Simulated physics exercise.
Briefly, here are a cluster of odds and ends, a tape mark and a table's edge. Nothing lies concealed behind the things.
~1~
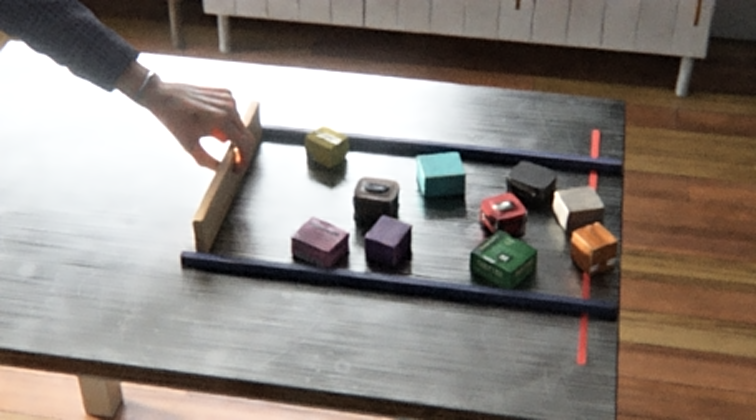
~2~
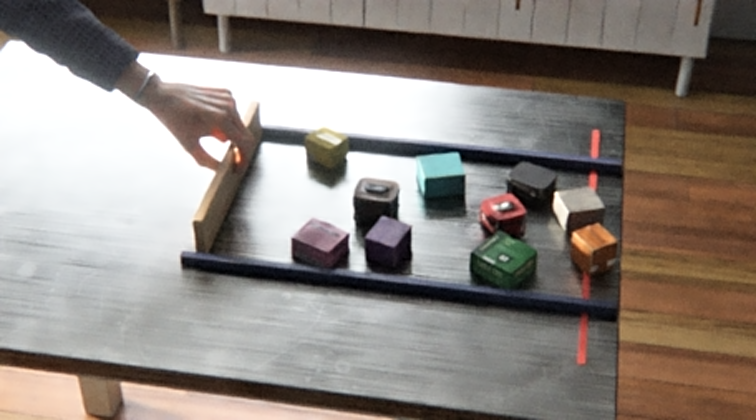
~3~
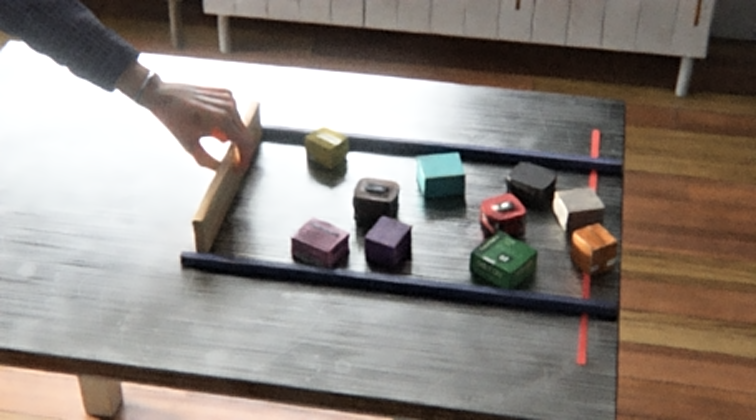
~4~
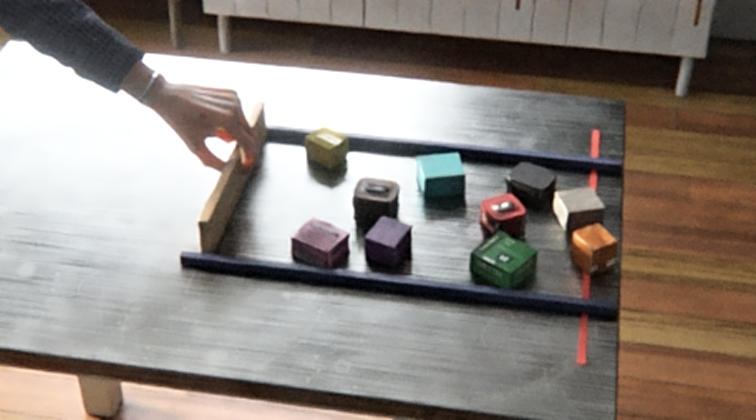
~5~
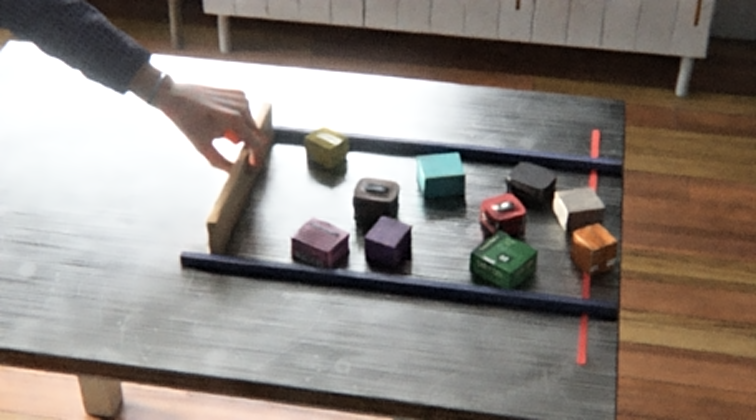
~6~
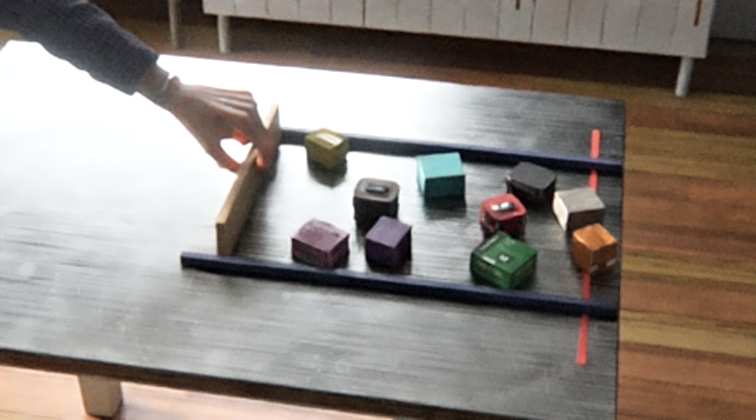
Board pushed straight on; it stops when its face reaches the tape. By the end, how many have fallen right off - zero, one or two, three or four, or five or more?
By the end, five or more have.
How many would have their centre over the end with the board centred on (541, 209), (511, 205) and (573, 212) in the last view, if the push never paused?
In order of the places given, that's 2, 1 and 6.
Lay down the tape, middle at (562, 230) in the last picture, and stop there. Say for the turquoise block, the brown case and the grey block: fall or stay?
The turquoise block? It is safe. The brown case? It is safe. The grey block? It does not stay.
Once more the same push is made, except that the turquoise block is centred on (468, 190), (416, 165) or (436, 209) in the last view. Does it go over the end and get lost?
Well, the turquoise block keeps its spot first, keeps its spot next, and goes off the edge last.
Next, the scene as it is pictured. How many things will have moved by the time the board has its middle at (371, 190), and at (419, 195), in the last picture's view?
The number moved is 4 and then 6.
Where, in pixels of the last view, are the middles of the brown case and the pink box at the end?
The brown case finishes at (613, 226); the pink box finishes at (612, 270).
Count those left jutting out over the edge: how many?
Counting them gives 4.
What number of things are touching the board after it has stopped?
4 of them.
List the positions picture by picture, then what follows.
The first picture shows orange box (594, 250); grey block (579, 209); black case (532, 183); board (230, 174); tape (590, 233).
The second picture shows grey block (579, 209); turquoise block (441, 175).
The third picture shows black case (532, 184); red case (503, 218).
The fourth picture shows orange box (594, 250); yellow box (327, 147).
The fifth picture shows grey block (579, 209); purple block (389, 241).
The sixth picture shows orange box (594, 250); grey block (579, 209); black case (532, 184); board (251, 177); tape (590, 233).
Soon after, none off yet; orange box at rest near (594, 250); grey block at rest near (579, 209); black case at rest near (532, 184).
At rest, the number that fall off is five or more; fallen, purple block, red case, green box, black case, grey block and orange box.
